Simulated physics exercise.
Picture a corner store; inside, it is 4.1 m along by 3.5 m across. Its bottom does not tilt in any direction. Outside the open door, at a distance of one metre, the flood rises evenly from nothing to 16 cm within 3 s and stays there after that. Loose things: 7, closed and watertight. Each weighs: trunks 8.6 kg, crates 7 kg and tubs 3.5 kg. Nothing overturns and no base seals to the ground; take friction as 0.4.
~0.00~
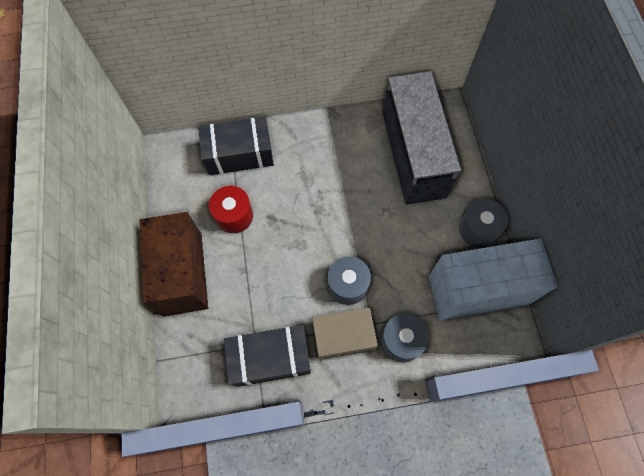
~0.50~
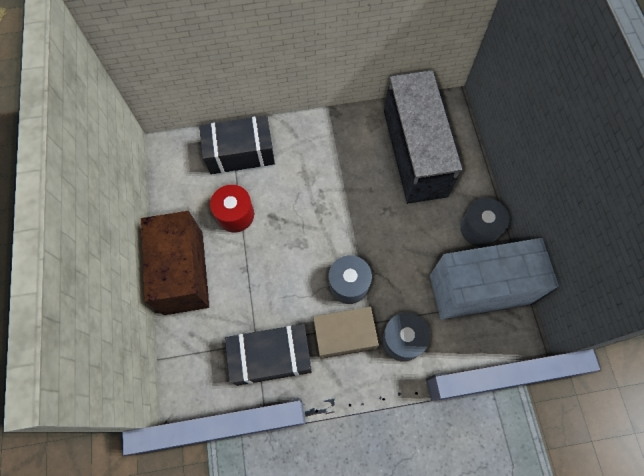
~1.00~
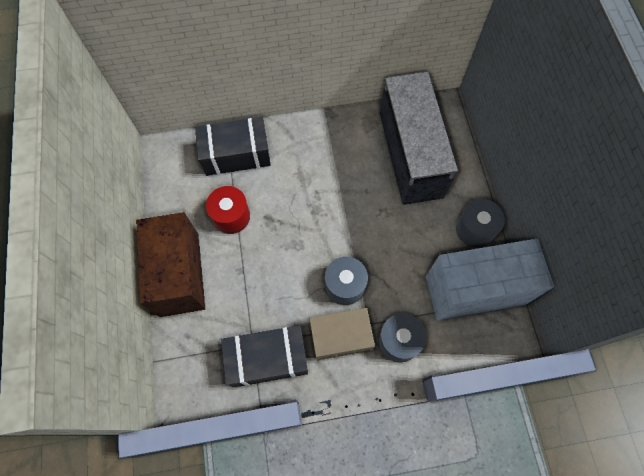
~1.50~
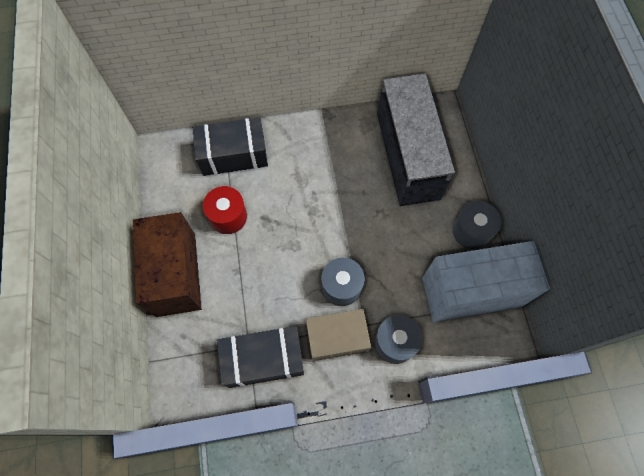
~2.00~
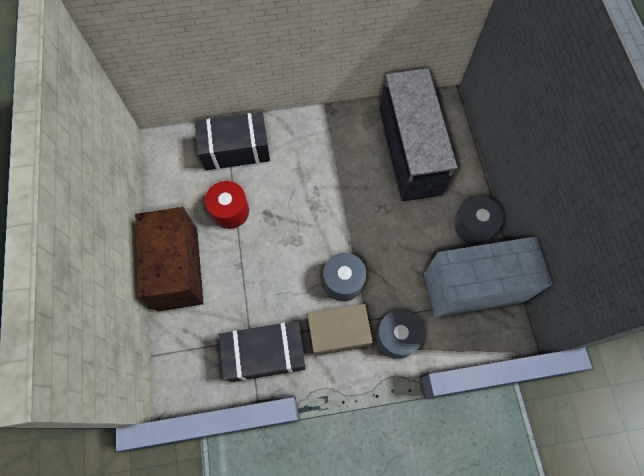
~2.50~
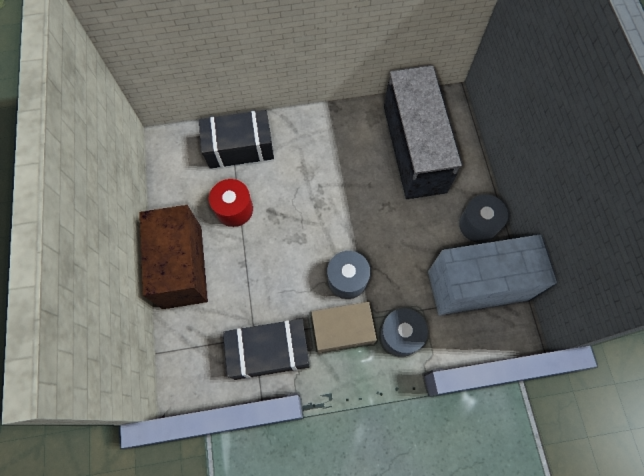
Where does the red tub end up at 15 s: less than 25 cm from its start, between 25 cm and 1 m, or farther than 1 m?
My guess: It's a bit away from its start.
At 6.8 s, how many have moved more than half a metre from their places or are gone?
Result: 5.
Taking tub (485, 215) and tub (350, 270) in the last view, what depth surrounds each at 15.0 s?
Depth approx. 11 cm / 14 cm.
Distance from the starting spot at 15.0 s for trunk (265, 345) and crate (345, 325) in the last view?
In turn: 60 cm, 200 cm.
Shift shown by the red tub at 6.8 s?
Roughly 120 centimetres by that point.
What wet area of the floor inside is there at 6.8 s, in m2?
About 12 m2 is covered.
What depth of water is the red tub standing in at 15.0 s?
I'd say around 13 cm.
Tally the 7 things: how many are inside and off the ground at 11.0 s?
At that time the total is 7.
After 3.5 s the red tub is near (229, 197), 0.0 m from its start, aground; 0 afloat.
After 6.8 s the red tub is near (156, 135), 1.2 m from its start, afloat; 6 afloat.
After 11.0 s the red tub is near (175, 195), 0.6 m from its start, afloat; 7 afloat.
After 15.0 s the red tub is near (162, 196), 0.7 m from its start, afloat; 7 afloat.
